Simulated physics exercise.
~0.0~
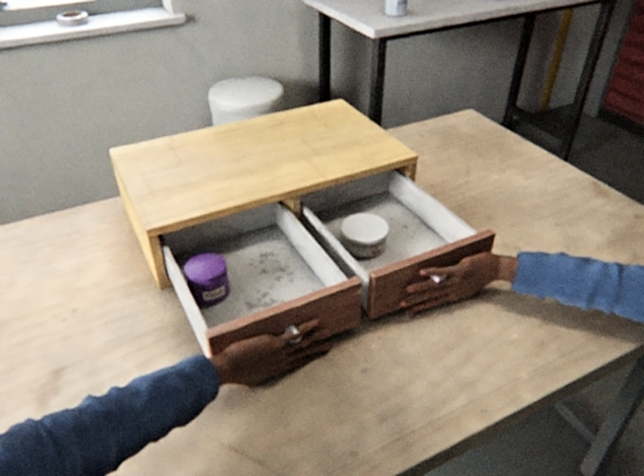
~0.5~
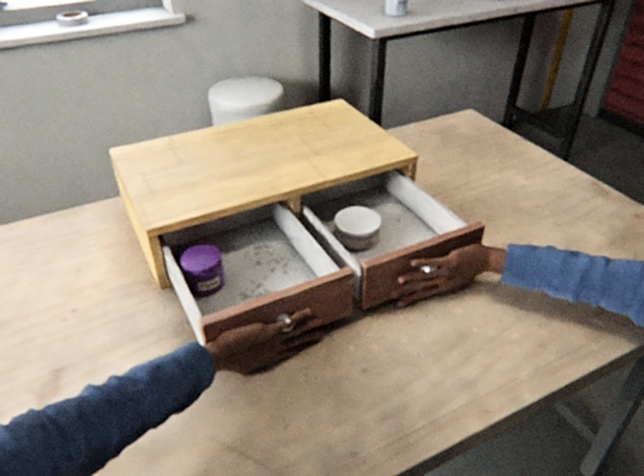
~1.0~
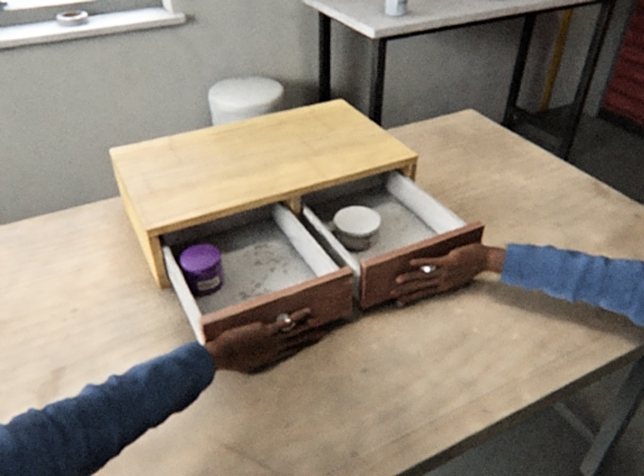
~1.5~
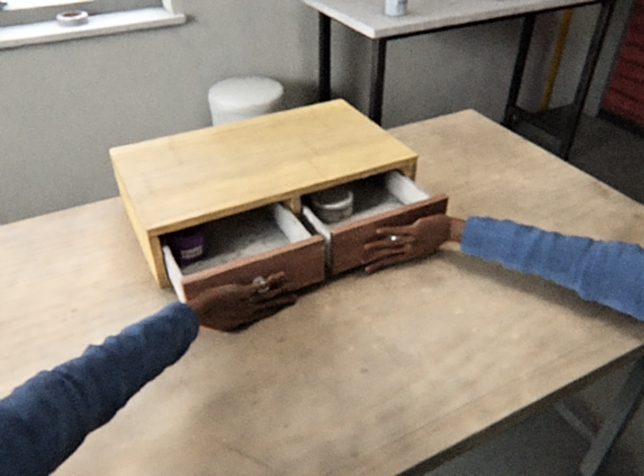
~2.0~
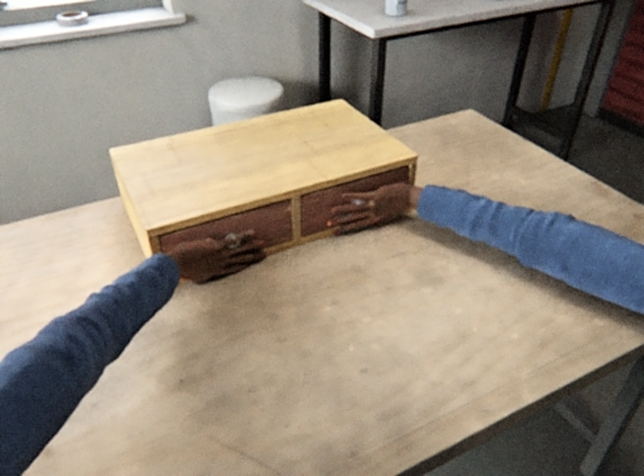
A person in blue sleeves pushed in two open drawers of a wooden chest on a table, one holding a purple jar and the other a white tin, until both drawers closed fully and the containers were out of sight.
